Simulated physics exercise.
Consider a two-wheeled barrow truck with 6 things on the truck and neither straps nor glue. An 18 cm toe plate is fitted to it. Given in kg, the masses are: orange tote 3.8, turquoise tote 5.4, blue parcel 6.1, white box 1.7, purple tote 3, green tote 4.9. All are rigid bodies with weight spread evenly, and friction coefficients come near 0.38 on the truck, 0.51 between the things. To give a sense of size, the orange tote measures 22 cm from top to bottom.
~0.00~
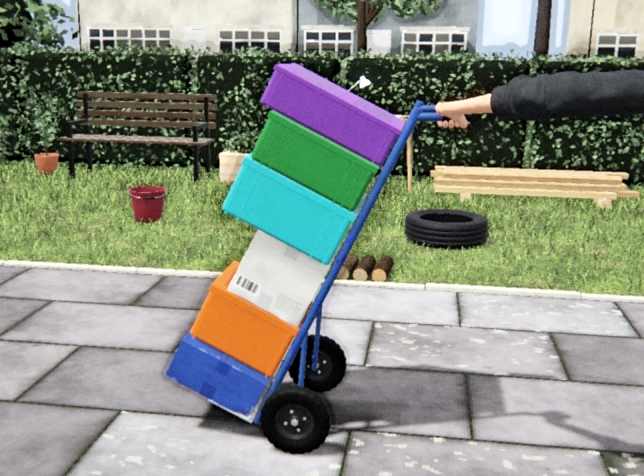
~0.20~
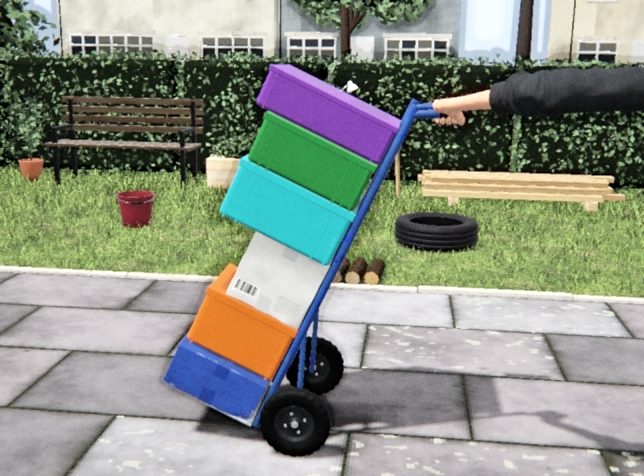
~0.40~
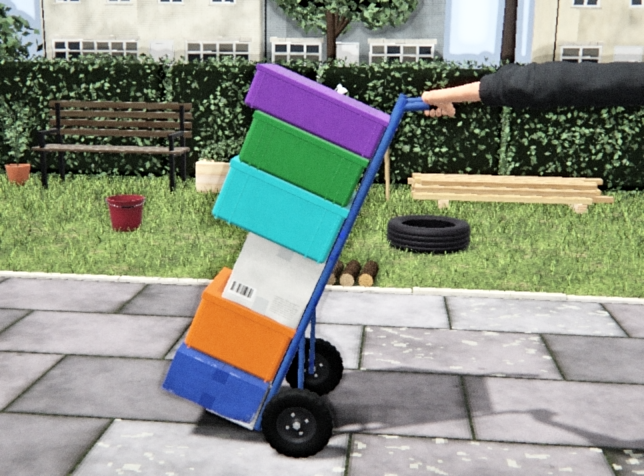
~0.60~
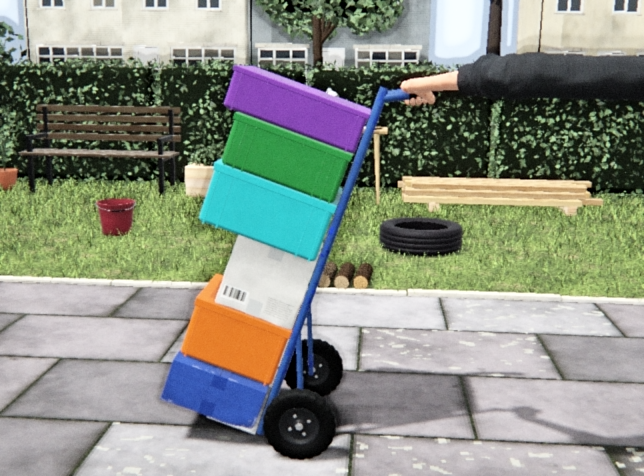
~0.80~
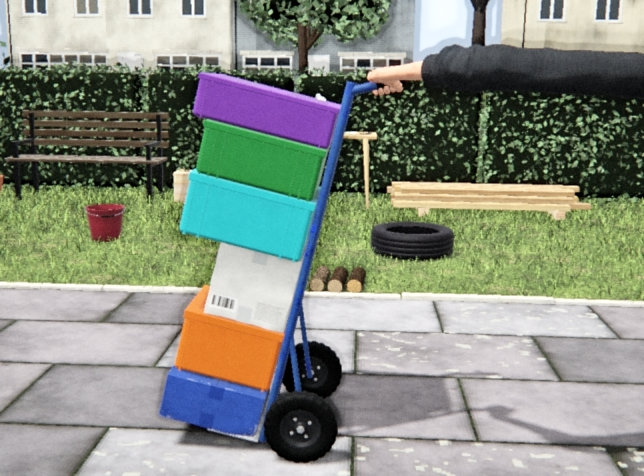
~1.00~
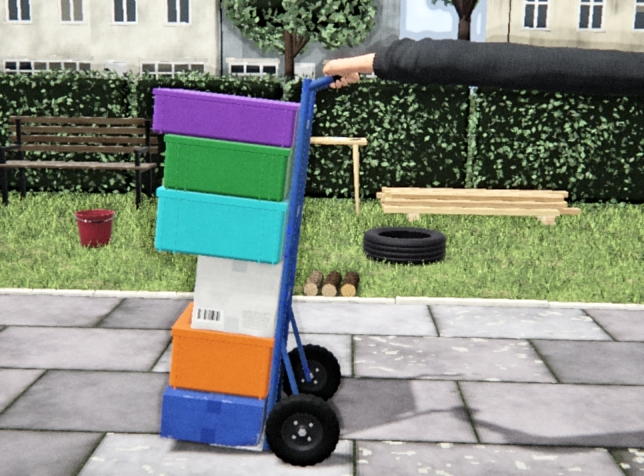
A blue hand truck stacked with six boxes, seen from the side, stands on grey paving before a lawn, a hedge and pale buildings. From the bottom up sit a blue parcel and orange, white, turquoise, green and purple boxes, with a bench, red bucket, tyre and planks behind. A dark-sleeved arm at right swings the leaning truck leftward to nearly upright, while the background slides slightly left.
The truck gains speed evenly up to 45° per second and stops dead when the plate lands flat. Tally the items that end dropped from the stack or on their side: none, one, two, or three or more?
Over two tip or drop.
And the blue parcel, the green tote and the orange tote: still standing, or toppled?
Final state - blue parcel: Remains on its base; green tote: Goes over; orange tote: Remains on its base.
After 1.50 s, truck upright; turquoise tote tipped 25° from how it sat near (158, 228); orange tote tipped 5° from how it sat near (218, 356); purple tote tipped 25° from how it sat.
After 1.80 s, truck upright; turquoise tote, purple tote and green tote now dropped from the stack; orange tote tipped 5° from how it sat near (218, 356); white box tipped 72° from how it sat.
After 2.20 s, truck upright; white box now dropped from the stack; orange tote tipped 5° from how it sat near (218, 356); blue parcel tipped 5° from how it sat.
At rest (3.6 s), dropped from the stack, turquoise tote, white box, purple tote and green tote; the other 2 in place, give or take 10 cm. In the last view, orange tote near (223, 357), turquoise tote near (24, 368).
